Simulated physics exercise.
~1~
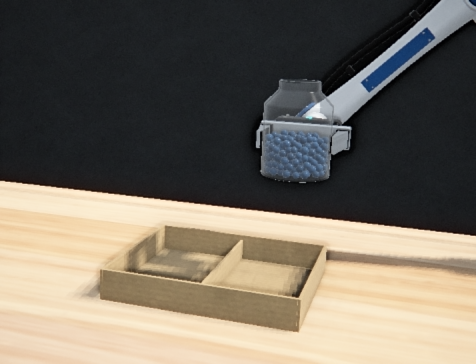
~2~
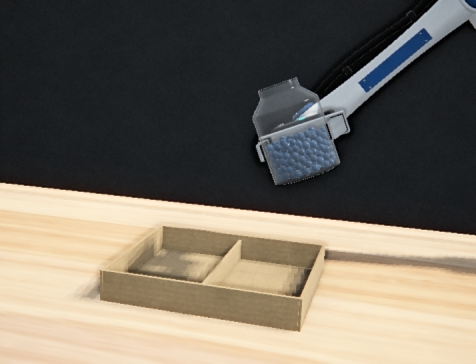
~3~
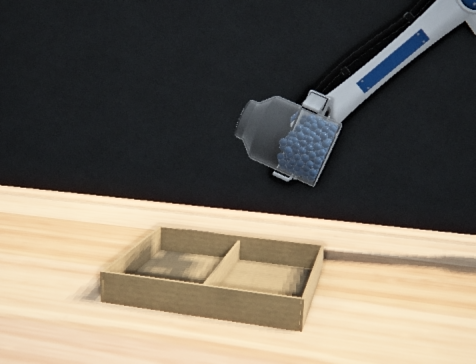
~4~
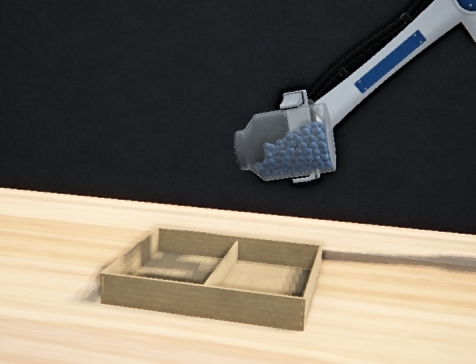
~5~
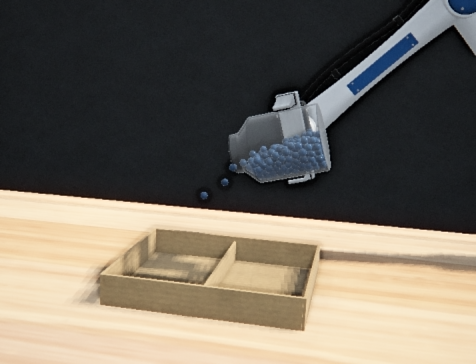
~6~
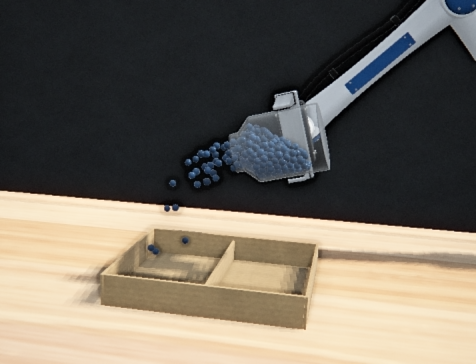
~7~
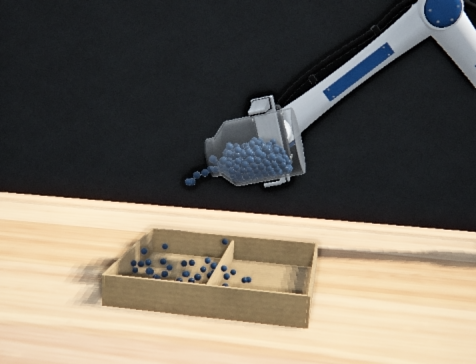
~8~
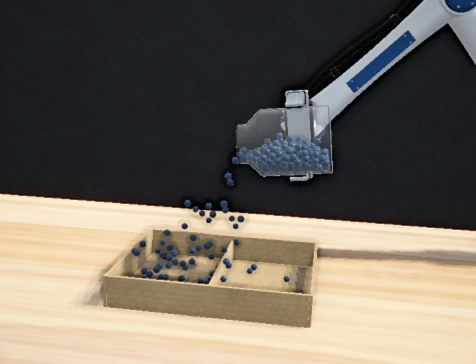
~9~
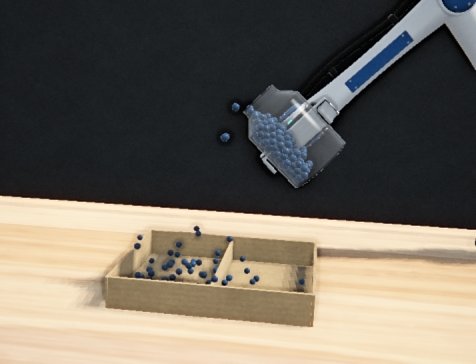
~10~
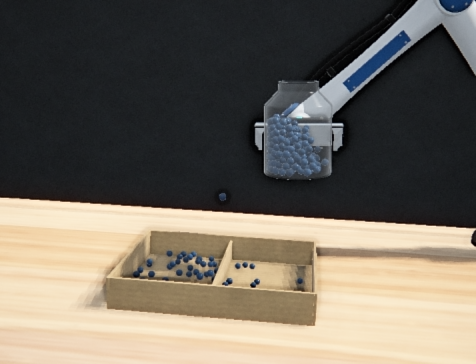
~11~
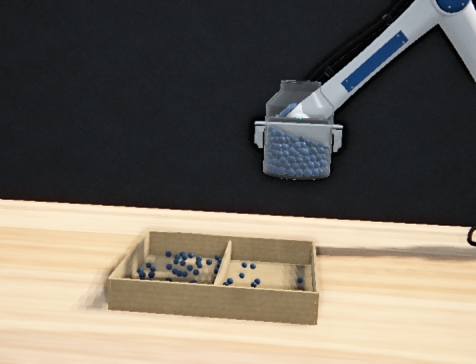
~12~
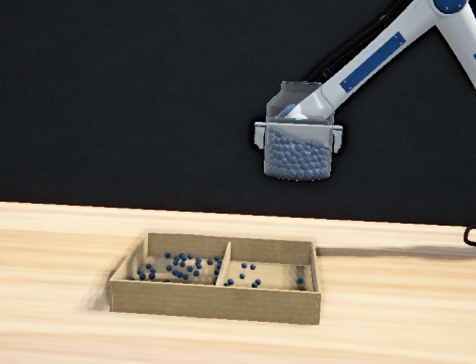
Robot arm tipping a clear jar, spilling some blue beads into a divided tray, then returning upright with most still inside.
